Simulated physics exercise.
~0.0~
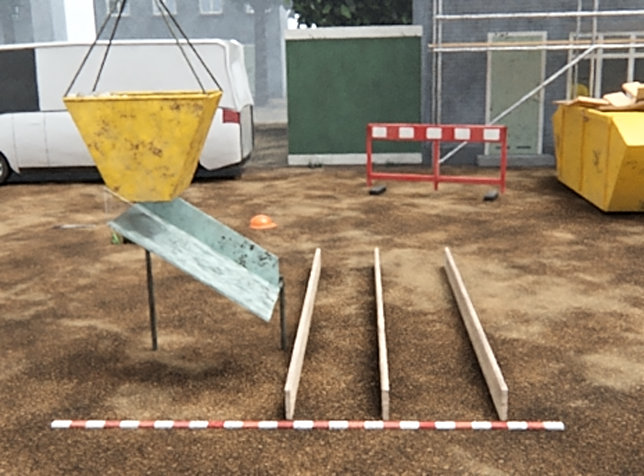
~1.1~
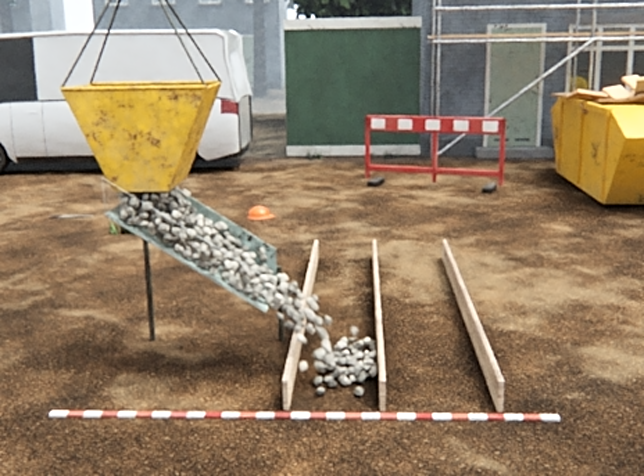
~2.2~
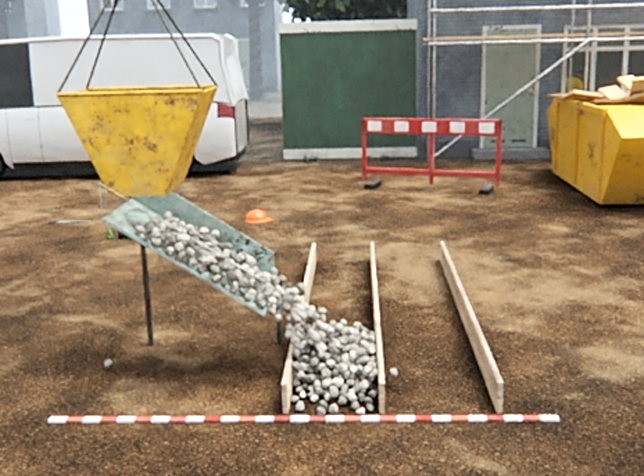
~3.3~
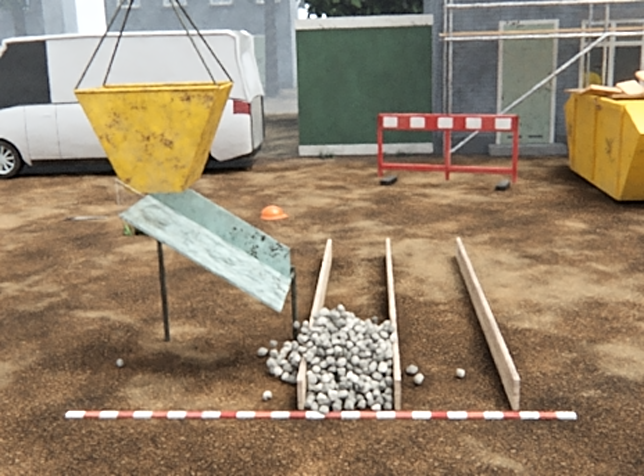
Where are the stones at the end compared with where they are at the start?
At the start the stones are up in the hanging yellow skip at the left. By the end they are on the ground, lower and further right, heaped mostly in the left bay between the planks.
A wide brown dirt yard is seen from the front and slightly above, in a gently swaying view, with a white van, a green panel and a red and white barrier behind. At left a yellow skip hangs on cables over a sloping steel chute, beside three planks marking two bays behind a red and white striped pole. Grey stones pour from the skip, slide down the chute to the right and drop into the left bay. The skip empties and the chute clears. Finally the stones lie heaped in the left bay, with some spilled past its left plank and a few strays scattered nearby.
